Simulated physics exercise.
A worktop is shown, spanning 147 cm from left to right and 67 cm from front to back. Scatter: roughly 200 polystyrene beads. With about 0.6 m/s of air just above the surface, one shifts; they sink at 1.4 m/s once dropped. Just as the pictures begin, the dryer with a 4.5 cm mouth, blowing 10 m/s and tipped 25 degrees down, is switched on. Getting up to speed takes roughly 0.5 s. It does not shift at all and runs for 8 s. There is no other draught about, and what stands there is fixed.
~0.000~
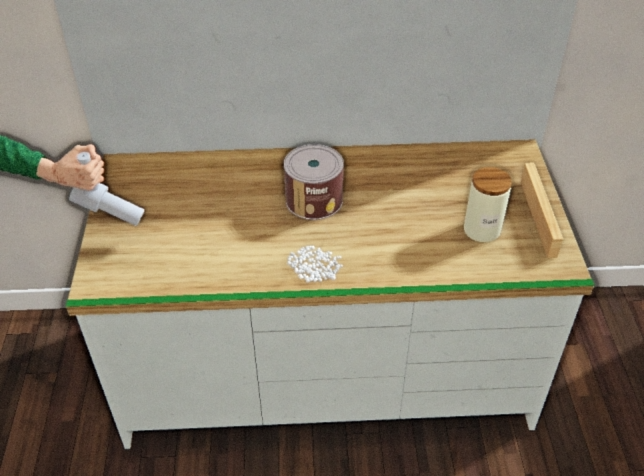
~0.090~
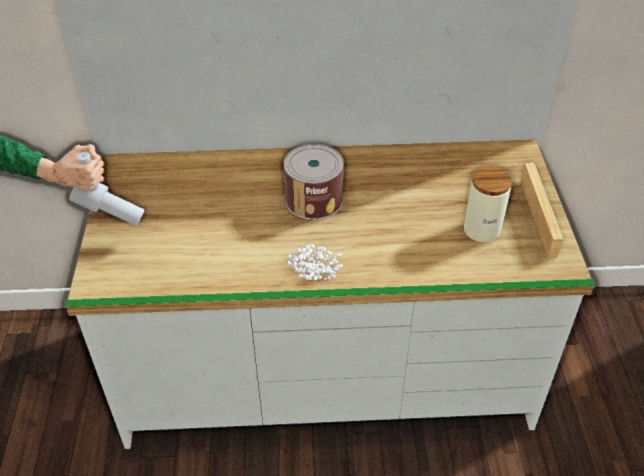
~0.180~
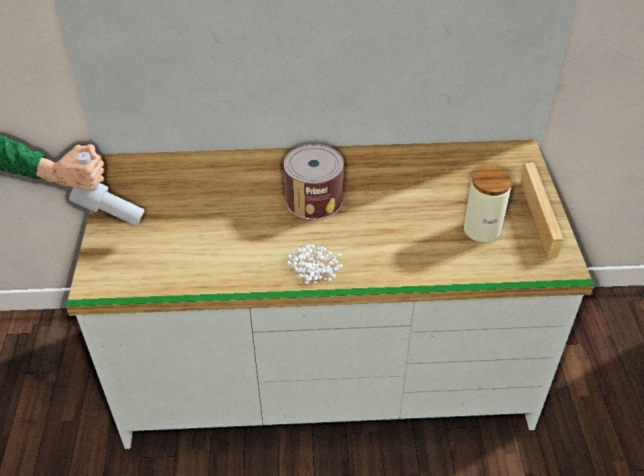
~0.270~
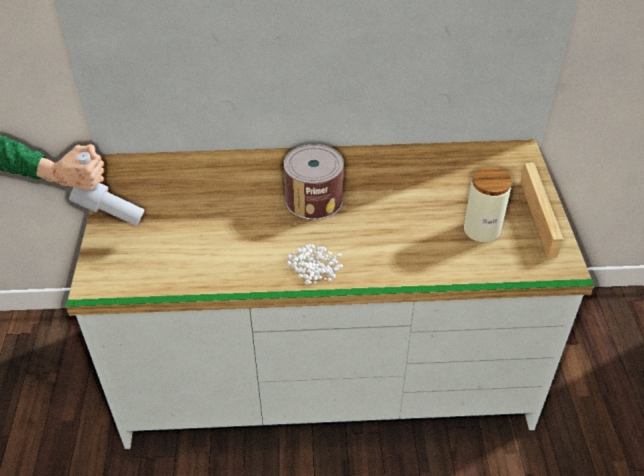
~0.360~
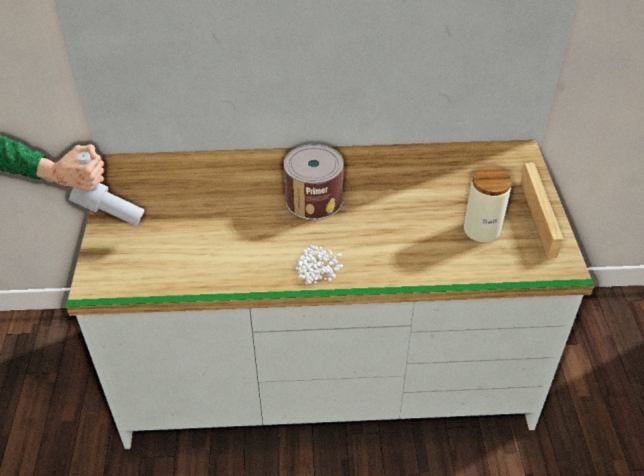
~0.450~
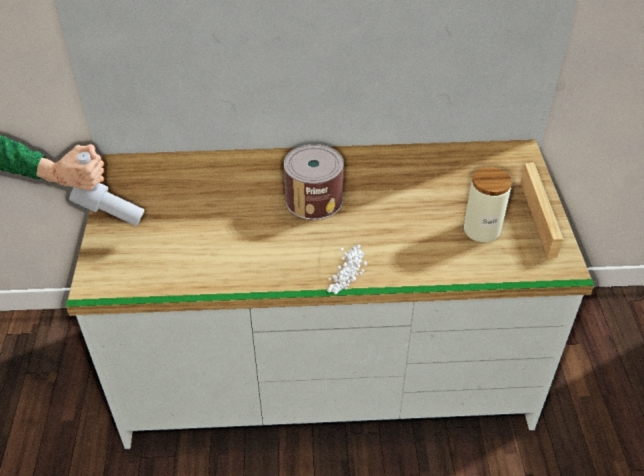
White beads lie still on the worktop, then shift right as a hand holds a dryer.
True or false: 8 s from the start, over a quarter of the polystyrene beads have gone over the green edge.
True.
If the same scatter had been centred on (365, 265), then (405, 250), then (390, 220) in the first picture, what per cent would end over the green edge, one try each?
Try by try: About 60 per cent, 15 per cent and 0 per cent.
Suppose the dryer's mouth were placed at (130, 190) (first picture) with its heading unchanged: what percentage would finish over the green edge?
100 %.
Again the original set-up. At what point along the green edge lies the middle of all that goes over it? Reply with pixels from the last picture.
Midpoint of crossings, approx. (412, 293).
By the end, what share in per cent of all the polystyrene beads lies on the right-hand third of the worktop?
Around 5 per cent.
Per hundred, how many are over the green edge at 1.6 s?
70 per cent, roughly.
After 1.6 s the count stands so, 74 % are over the green edge.
After 2.6 s the count stands so, 74 % are over the green edge.
After 4.4 s the count stands so, 74 % are over the green edge.
After 8.0 s, at the end, 74 % are over the green edge.
